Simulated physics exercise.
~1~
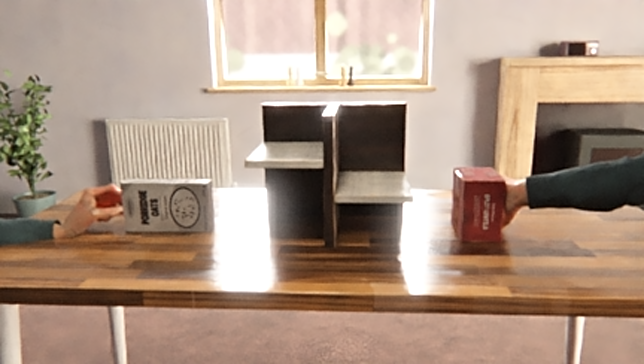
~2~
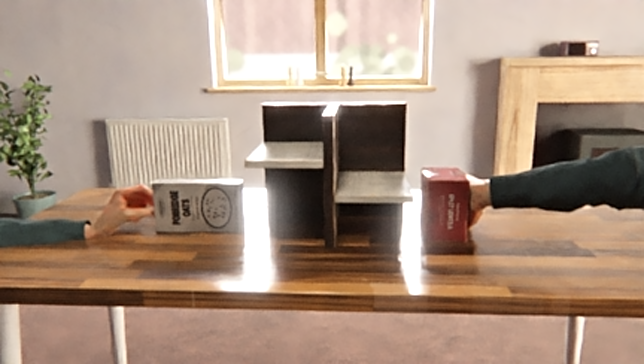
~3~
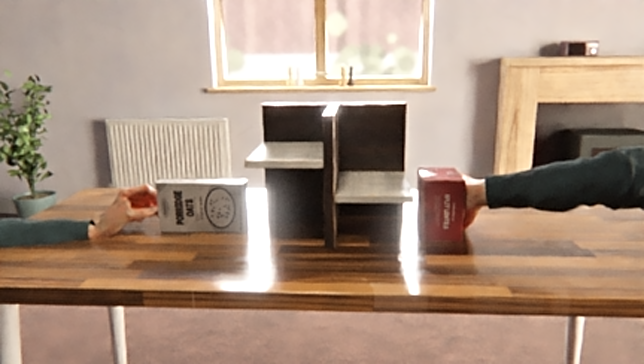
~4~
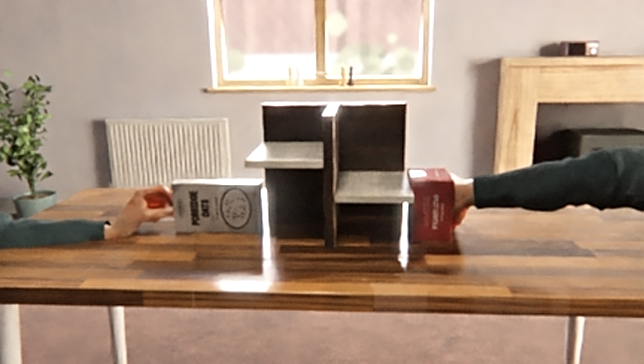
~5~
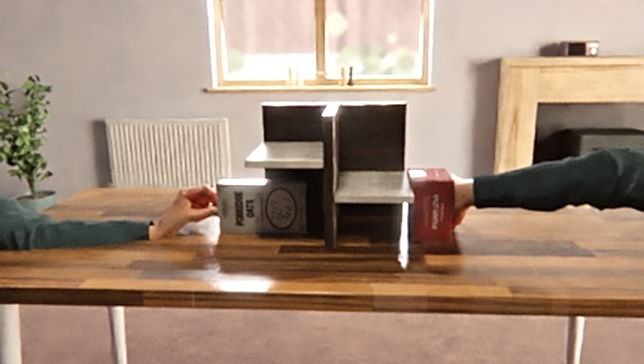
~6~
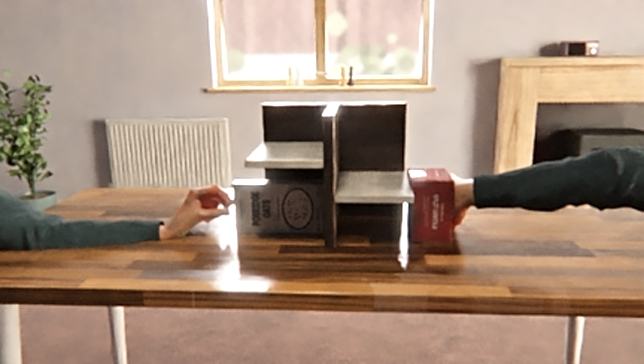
On a wooden table in front of a bright window, a dark stand with two pale shelves, the left one higher than the right, sits between two hands. The left hand holds a white packet lying on its side, and the right hand holds a red box. Both hands slide their things inward toward the stand. The white packet reaches the opening under the left shelf as the red box comes up to the edge of the right one. The packet continues in until it rests beneath its shelf, while the red box stays stopped at the edge, still held.
